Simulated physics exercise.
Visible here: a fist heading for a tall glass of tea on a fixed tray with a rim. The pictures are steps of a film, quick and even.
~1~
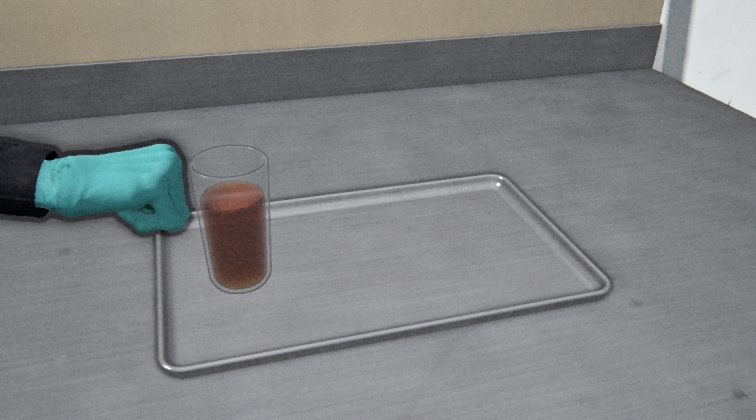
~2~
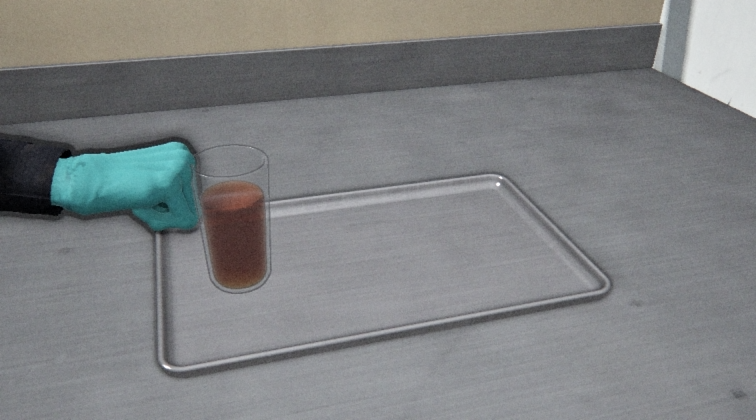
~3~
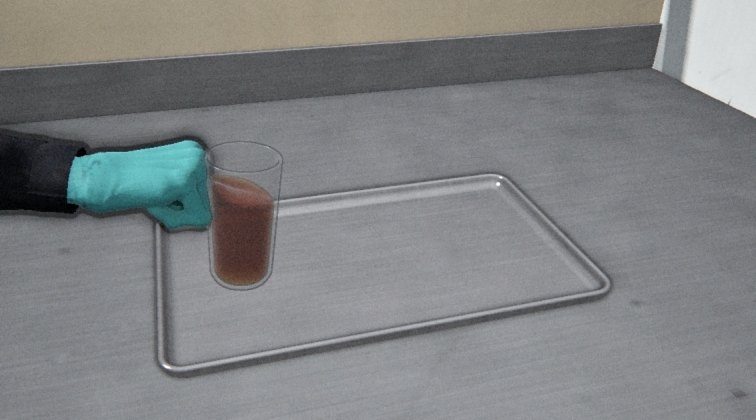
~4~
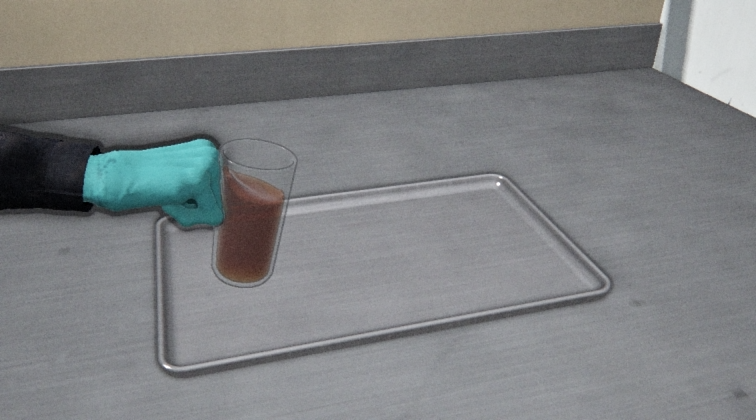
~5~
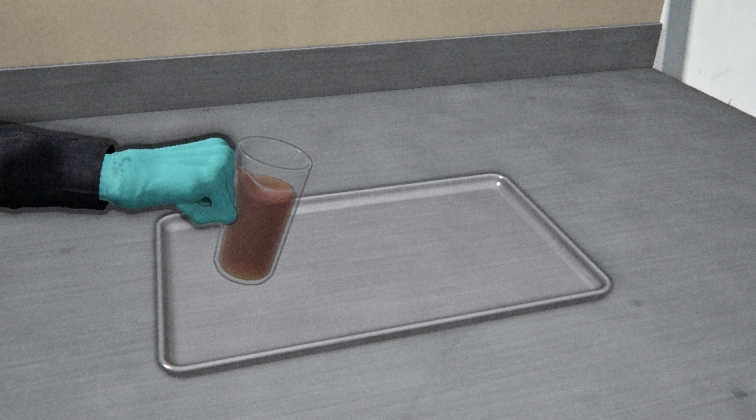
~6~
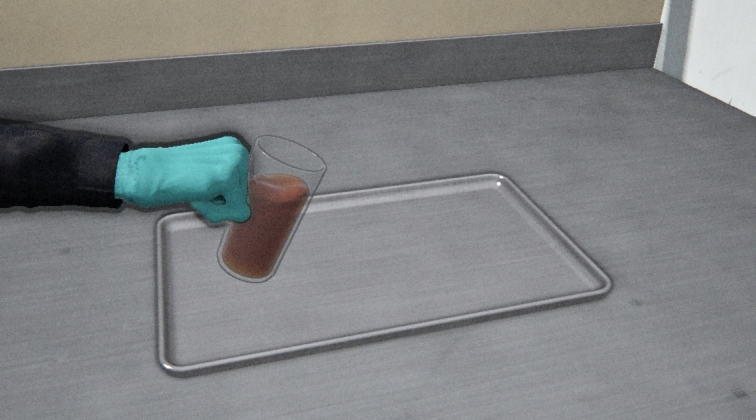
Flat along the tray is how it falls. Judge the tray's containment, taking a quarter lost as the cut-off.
I expect the tray to contain less than three quarters.
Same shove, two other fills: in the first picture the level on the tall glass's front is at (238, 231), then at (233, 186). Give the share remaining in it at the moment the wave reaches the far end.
About 55 per cent first, then about 55 per cent.
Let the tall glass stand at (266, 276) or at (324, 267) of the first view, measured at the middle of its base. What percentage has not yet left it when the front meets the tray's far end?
Close to 65 in a hundred, and close to 75 in a hundred.
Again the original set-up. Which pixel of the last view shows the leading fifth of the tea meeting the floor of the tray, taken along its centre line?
I'd mark it somewhere roughly at pixel (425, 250).
A moment on, the tall glass is falling and 100 per cent is in the glass, 0 on the tray and 0 above or beyond its rim.
Next, the tall glass lies on its side and 69 per cent is in the glass, 14 on the tray and 17 above or beyond its rim.
Then the tall glass lies on its side and 41 per cent is in the glass, 46 on the tray and 14 above or beyond its rim.
Later the tall glass lies on its side and 23 per cent is in the glass, 37 on the tray and 41 above or beyond its rim.
In the end 60 per cent is held by tray and glass, 40 is off the tray.
